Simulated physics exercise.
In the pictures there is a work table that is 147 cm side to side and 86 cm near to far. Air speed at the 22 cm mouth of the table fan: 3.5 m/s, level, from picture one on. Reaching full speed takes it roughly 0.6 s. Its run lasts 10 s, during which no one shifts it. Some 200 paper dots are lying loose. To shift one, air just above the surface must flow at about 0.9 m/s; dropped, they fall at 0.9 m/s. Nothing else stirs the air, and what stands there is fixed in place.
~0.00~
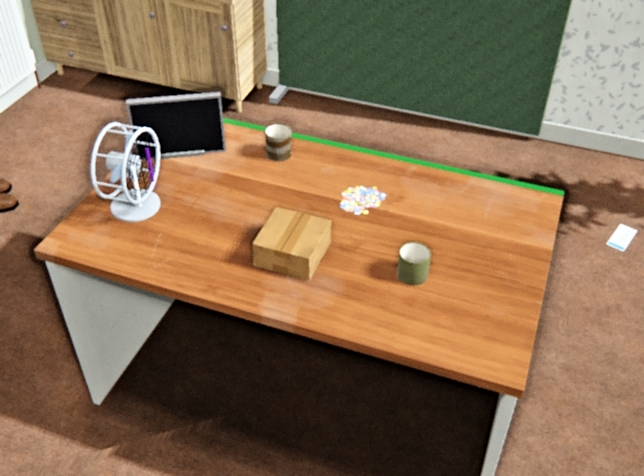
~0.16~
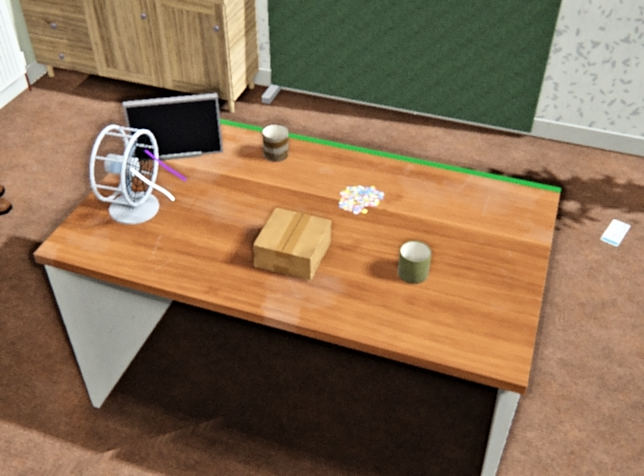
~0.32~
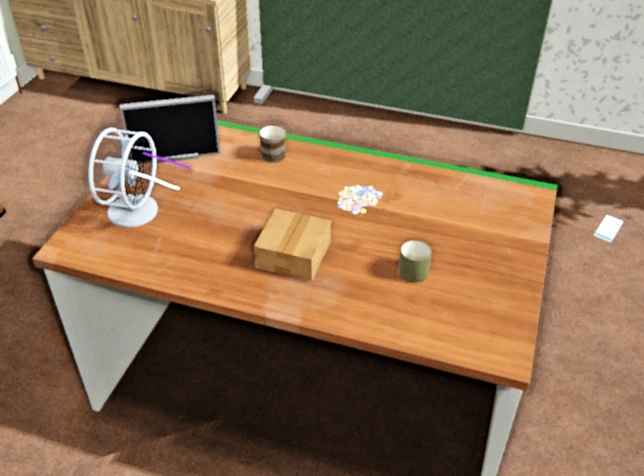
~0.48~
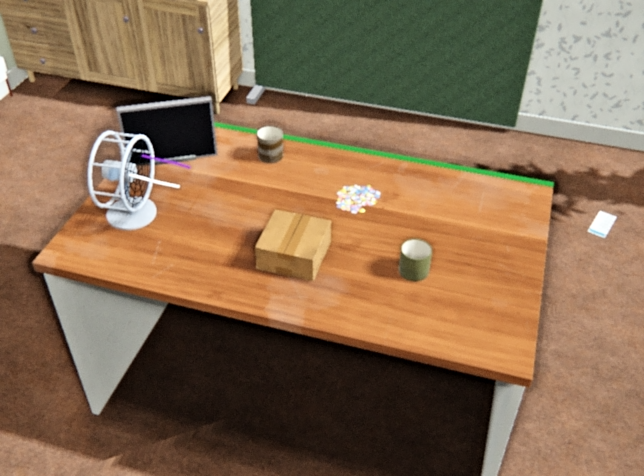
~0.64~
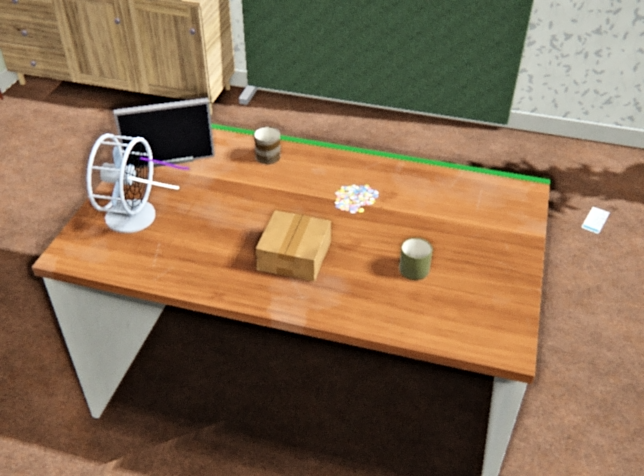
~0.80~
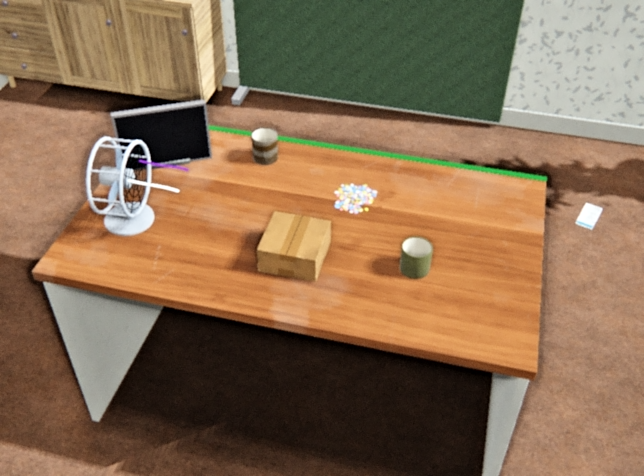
At the start, a white fan, a dark screen, two cups, a wooden box and loose paper dots sit on a work table. Thin purple and white strips lift and stretch rightward from the fan as the view drifts slightly, then a few dots barely shift while most stay still.
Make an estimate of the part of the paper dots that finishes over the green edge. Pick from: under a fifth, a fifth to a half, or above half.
Above half.
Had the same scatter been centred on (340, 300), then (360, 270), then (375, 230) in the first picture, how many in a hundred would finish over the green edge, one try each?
0, 0 and 0 in a hundred, respectively.
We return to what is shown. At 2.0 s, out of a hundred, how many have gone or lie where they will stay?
That works out to some 40 %.
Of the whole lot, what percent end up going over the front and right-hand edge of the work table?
Roughly 0 per cent at the front edge and 20 per cent at the right-hand edge.
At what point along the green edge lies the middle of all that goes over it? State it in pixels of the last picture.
I'd say roughly (452, 163).
After 2.0 s, 66 % are over the green edge; the middle of those still in play is near (415, 159); 44 % have settled or left.
After 3.2 s, 66 % are over the green edge; 92 % have settled or left.
After 5.5 s, 66 % are over the green edge; 94 % have settled or left.
After 10.0 s, at the end, 66 % are over the green edge.
